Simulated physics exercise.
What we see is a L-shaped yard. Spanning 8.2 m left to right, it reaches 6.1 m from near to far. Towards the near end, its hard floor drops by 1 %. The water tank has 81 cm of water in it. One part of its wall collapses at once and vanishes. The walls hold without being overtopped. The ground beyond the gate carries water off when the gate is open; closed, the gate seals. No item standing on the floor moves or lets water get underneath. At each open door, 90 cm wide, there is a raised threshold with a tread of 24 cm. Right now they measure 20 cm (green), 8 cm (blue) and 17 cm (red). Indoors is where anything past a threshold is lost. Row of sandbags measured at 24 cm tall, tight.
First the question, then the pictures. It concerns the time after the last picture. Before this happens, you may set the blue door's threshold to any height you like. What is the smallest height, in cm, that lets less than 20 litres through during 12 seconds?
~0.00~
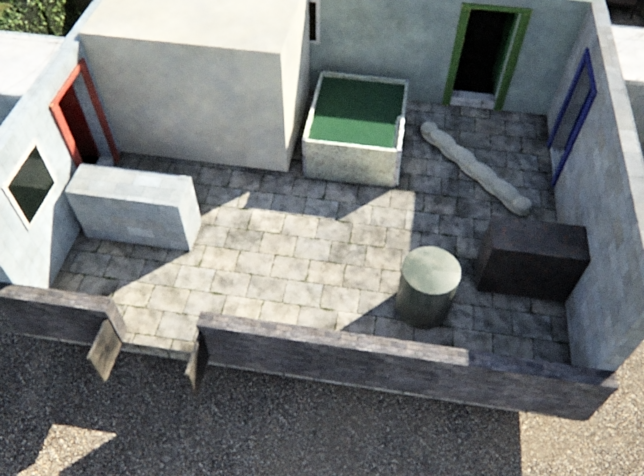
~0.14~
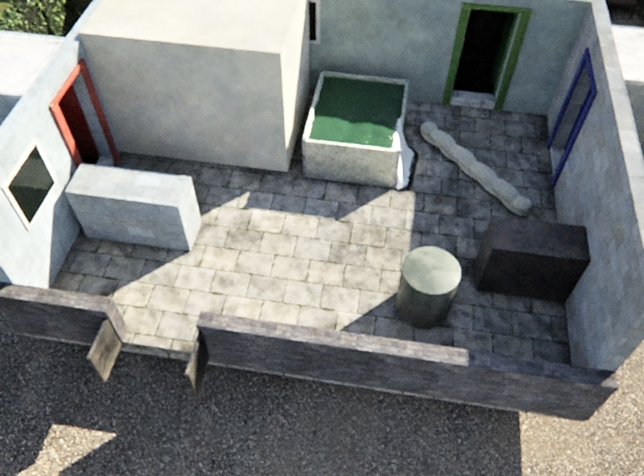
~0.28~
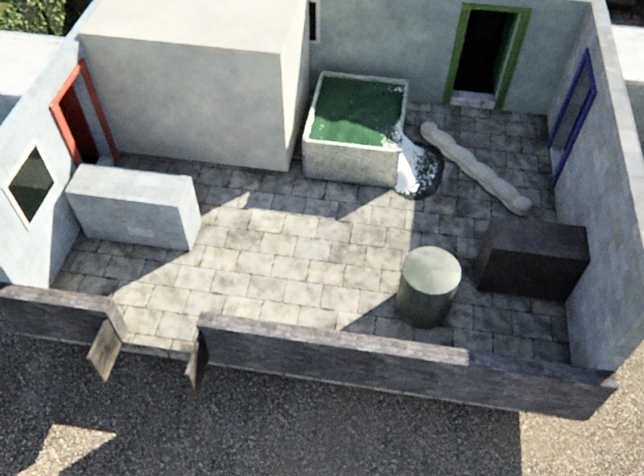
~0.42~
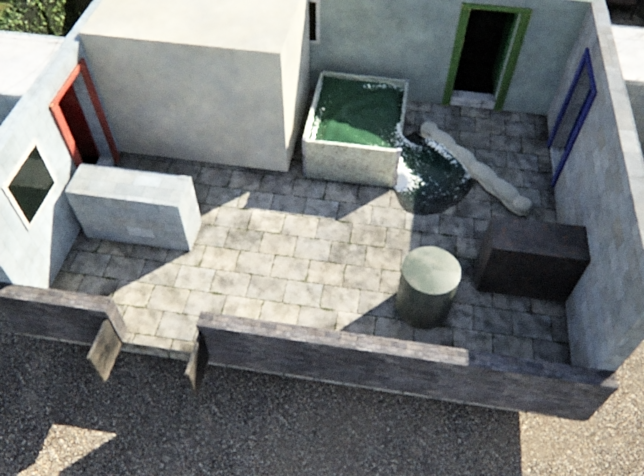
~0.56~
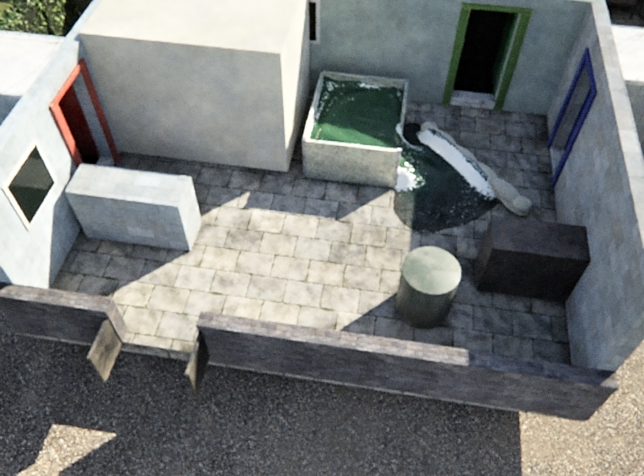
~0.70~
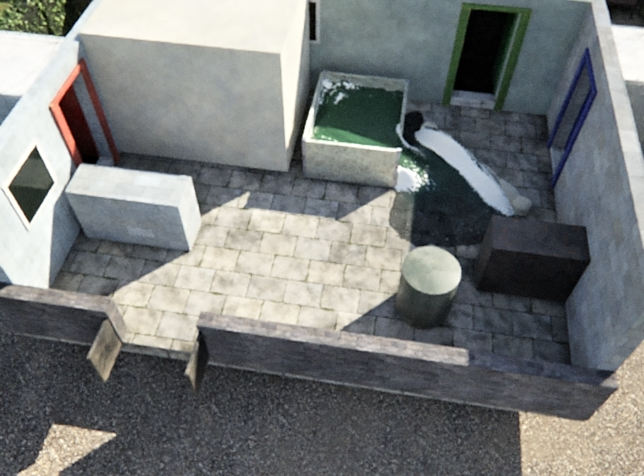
About 10.5 cm.
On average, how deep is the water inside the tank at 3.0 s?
Roughly 30 cm.
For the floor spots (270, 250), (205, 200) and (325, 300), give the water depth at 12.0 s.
First 5, then 2, then 6 cm.
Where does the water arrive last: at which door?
Red.
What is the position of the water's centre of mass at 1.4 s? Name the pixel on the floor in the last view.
Around (399, 164).
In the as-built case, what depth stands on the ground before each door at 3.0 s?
In cm: Green 5, blue 10, red 0.
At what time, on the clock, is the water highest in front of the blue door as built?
Peak time: Around 2.6 s.
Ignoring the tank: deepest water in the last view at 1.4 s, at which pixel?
Near (556, 262).
After 1.4 s water covers 25 % of the floor, deepest (63 cm) near (556, 262); it has not reached the blue door.
After 3.0 s water covers 35 % of the floor, deepest (37 cm) near (545, 261); 10 cm at the blue door, 18 litres in over its 8 cm threshold.
After 12.0 s water covers 90 % of the floor, deepest (13 cm) near (435, 282); 6 cm at the blue door, 37 litres in over its 8 cm threshold.
At the blue door as built, the water arrived by 1.7 s and peaked near 17 cm at 2.6 s.
With a threshold of 9 cm, 30 litres would have come in within the 12 s; with 12 cm, 13 litres. So under 20 litres takes about 10.5 cm.
